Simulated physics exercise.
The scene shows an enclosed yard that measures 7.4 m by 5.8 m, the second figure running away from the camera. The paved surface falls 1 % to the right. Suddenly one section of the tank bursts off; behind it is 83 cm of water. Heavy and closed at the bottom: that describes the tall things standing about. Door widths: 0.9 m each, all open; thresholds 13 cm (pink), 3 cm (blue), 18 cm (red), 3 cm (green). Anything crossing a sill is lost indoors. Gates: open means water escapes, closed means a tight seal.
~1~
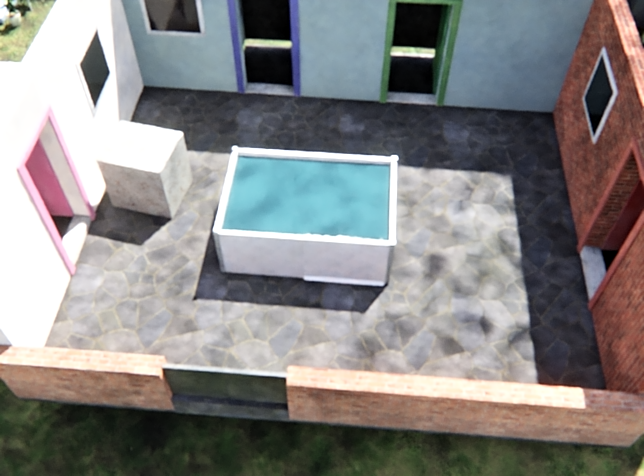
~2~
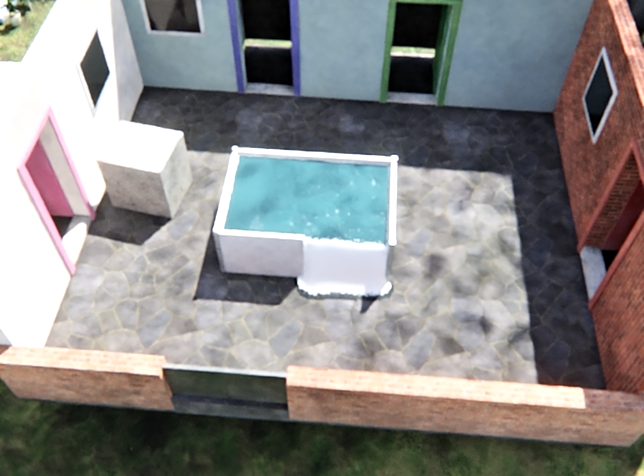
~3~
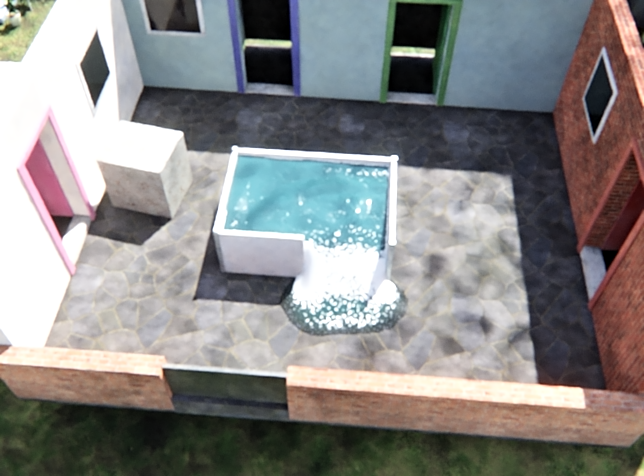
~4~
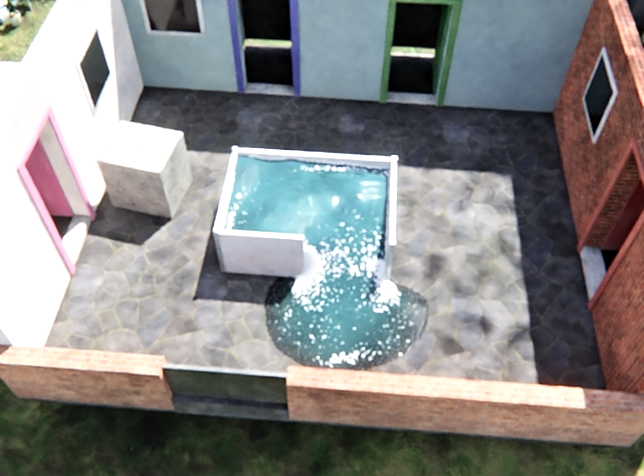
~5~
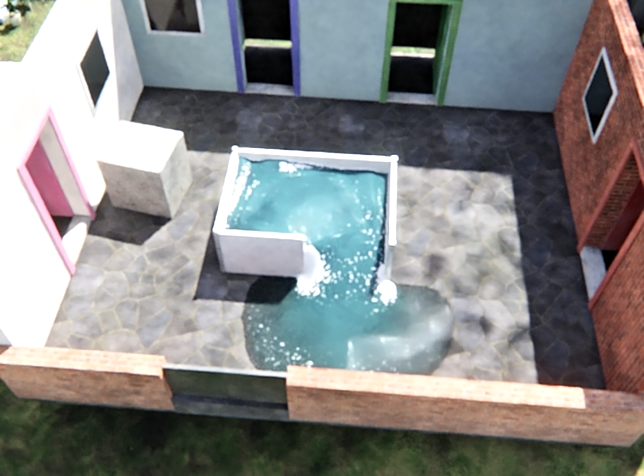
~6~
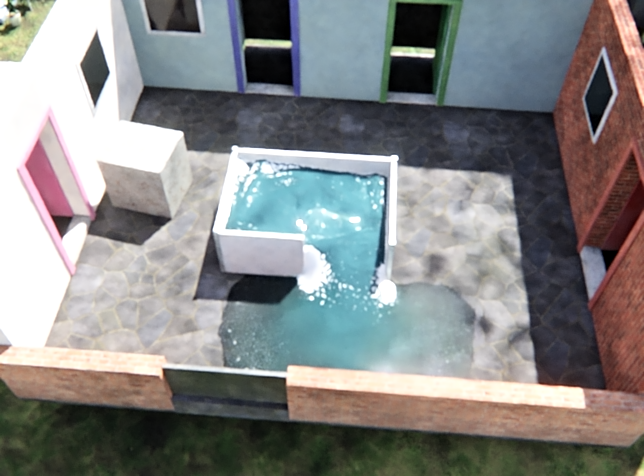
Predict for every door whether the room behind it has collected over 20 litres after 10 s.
The pink door will not let too much through; the blue door will let too much through; the red door will not let too much through; the green door will let too much through.
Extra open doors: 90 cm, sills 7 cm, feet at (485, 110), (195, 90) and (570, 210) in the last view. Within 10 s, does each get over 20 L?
Check each in turn: The first succeeds, the second fails, the third fails.
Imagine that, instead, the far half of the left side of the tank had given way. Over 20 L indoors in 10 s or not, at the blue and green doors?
Blue door surpasses it, green door doesn't reach it.
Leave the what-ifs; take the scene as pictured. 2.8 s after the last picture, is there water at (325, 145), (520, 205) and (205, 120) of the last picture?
Going in order, clear, then covered, then clear.
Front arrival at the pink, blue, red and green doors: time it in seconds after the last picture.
Times: Pink 1.8 seconds, blue 5.0 seconds, red 1.4 seconds, green 3.6 seconds.
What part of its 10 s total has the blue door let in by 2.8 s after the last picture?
I'd put it at about 0 per cent by that point.
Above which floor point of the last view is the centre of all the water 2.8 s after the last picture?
Its balance point lies near (354, 293).
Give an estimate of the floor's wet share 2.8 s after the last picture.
I'd guess around 55 %.
Then, 0.7 s after the last picture water covers 20 % of the floor and is deepest (51 cm) near (341, 383); pink door not reached, blue door not reached, red door not reached, green door not reached.
Then, 1.5 s after the last picture water covers 30 % of the floor and is deepest (48 cm) near (598, 418); pink door not reached, blue door not reached, red door 4 cm at the sill, 0 L in, green door not reached.
Then, 2.8 s after the last picture water covers 55 % of the floor and is deepest (31 cm) near (583, 416); pink door 13 cm at the sill, 0 L in, blue door not reached, red door 15 cm at the sill, 0 L in, green door not reached.
Then, 5.3 s after the last picture water covers 85 % of the floor and is deepest (19 cm) near (583, 416); pink door 14 cm at the sill, 6 L in, blue door 4 cm at the sill, 0 L in, red door 11 cm at the sill, 0 L in, green door 8 cm at the sill, 16 L in.
Then, 9.3 s after the last picture water covers 100 % of the floor and is deepest (13 cm) near (124, 139); pink door 6 cm at the sill, 7 L in, blue door 8 cm at the sill, 53 L in, red door 7 cm at the sill, 0 L in, green door 7 cm at the sill, 59 L in.
